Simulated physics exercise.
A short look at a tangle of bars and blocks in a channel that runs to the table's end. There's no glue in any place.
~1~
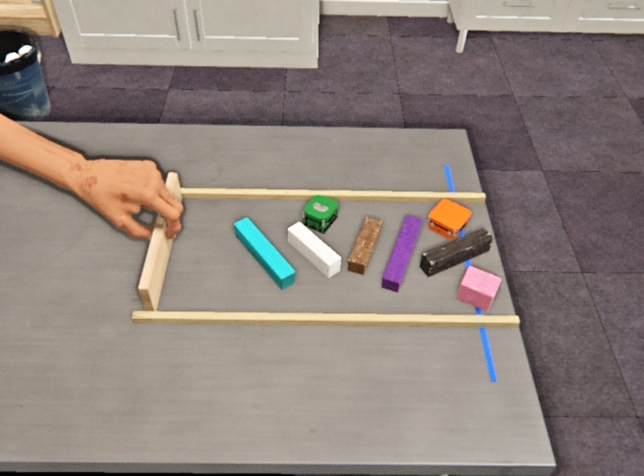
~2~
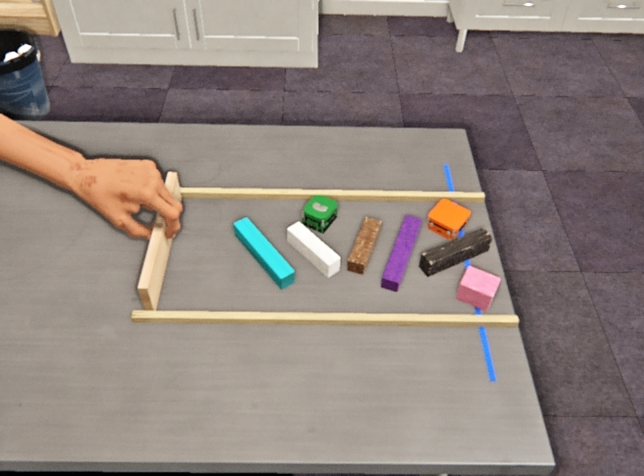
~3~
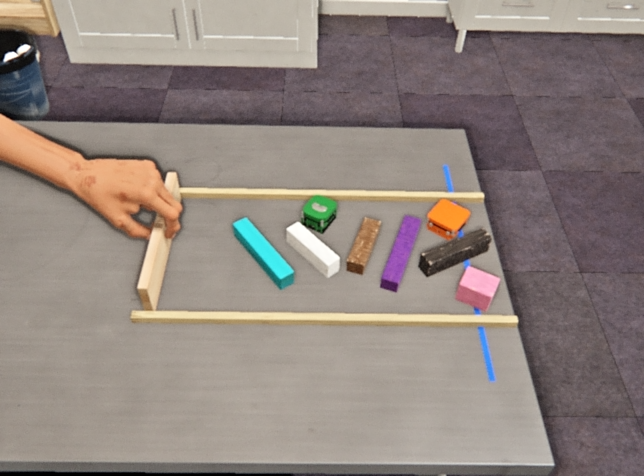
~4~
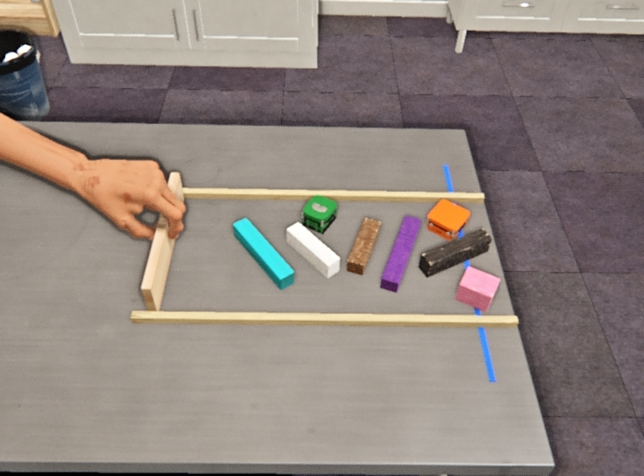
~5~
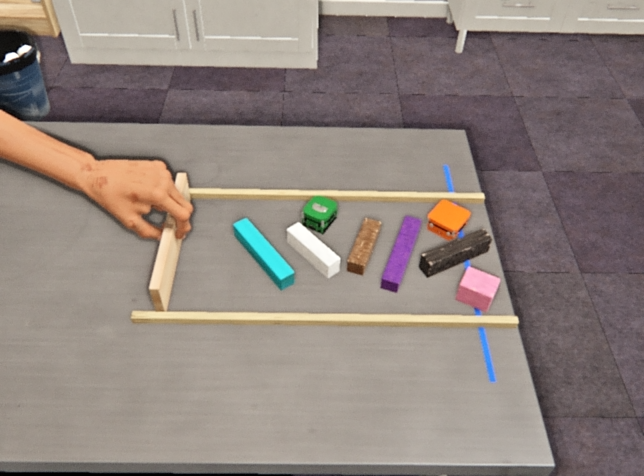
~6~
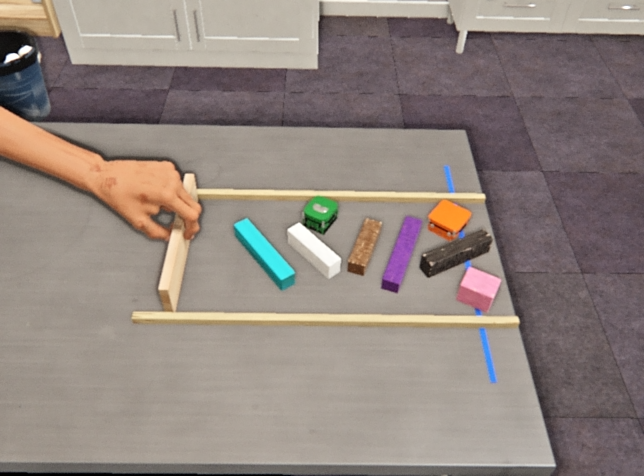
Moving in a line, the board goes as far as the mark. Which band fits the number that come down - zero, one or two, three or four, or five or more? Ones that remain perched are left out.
The band that fits is five or more.
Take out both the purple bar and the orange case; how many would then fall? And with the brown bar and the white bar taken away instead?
Going first to second: 2 and 3.
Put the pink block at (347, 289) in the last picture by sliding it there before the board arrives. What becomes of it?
That pink block hangs in there.
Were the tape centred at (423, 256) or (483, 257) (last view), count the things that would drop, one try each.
Floor count: 3; 6.
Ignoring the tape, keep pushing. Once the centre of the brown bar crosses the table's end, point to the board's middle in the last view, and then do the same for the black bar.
Its middle is about (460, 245) and about (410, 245).
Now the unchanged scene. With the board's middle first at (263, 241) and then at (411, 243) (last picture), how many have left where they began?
The count is 1 at the first point and 8 at the second.
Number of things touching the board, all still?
Result: 2 in all.
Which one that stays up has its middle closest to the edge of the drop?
That would be the white bar.
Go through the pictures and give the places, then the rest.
In the first frame, pink block (478, 289); black bar (456, 252); orange case (449, 220); board (163, 239); tape (466, 256).
In the second frame, black bar (456, 252); purple bar (402, 252).
In the third frame, orange case (447, 220); green case (319, 214).
In the fourth frame, pink block (477, 289); turquoise stick (263, 253).
In the fifth frame, black bar (456, 253); board (172, 239).
In the sixth frame, pink block (478, 290); black bar (456, 253); orange case (448, 221); board (181, 240); tape (466, 257).
Early on, none off yet; pink block at rest near (478, 290); black bar at rest near (456, 253); orange case at rest near (448, 221).
A while later, none off yet; pink block travelled about its own width near (509, 293); black bar travelled about its own width near (507, 249); orange case travelled about its own width near (490, 218).
Finally, the number that fall off is five or more; lost, brown bar, purple bar, orange case, black bar and pink block.
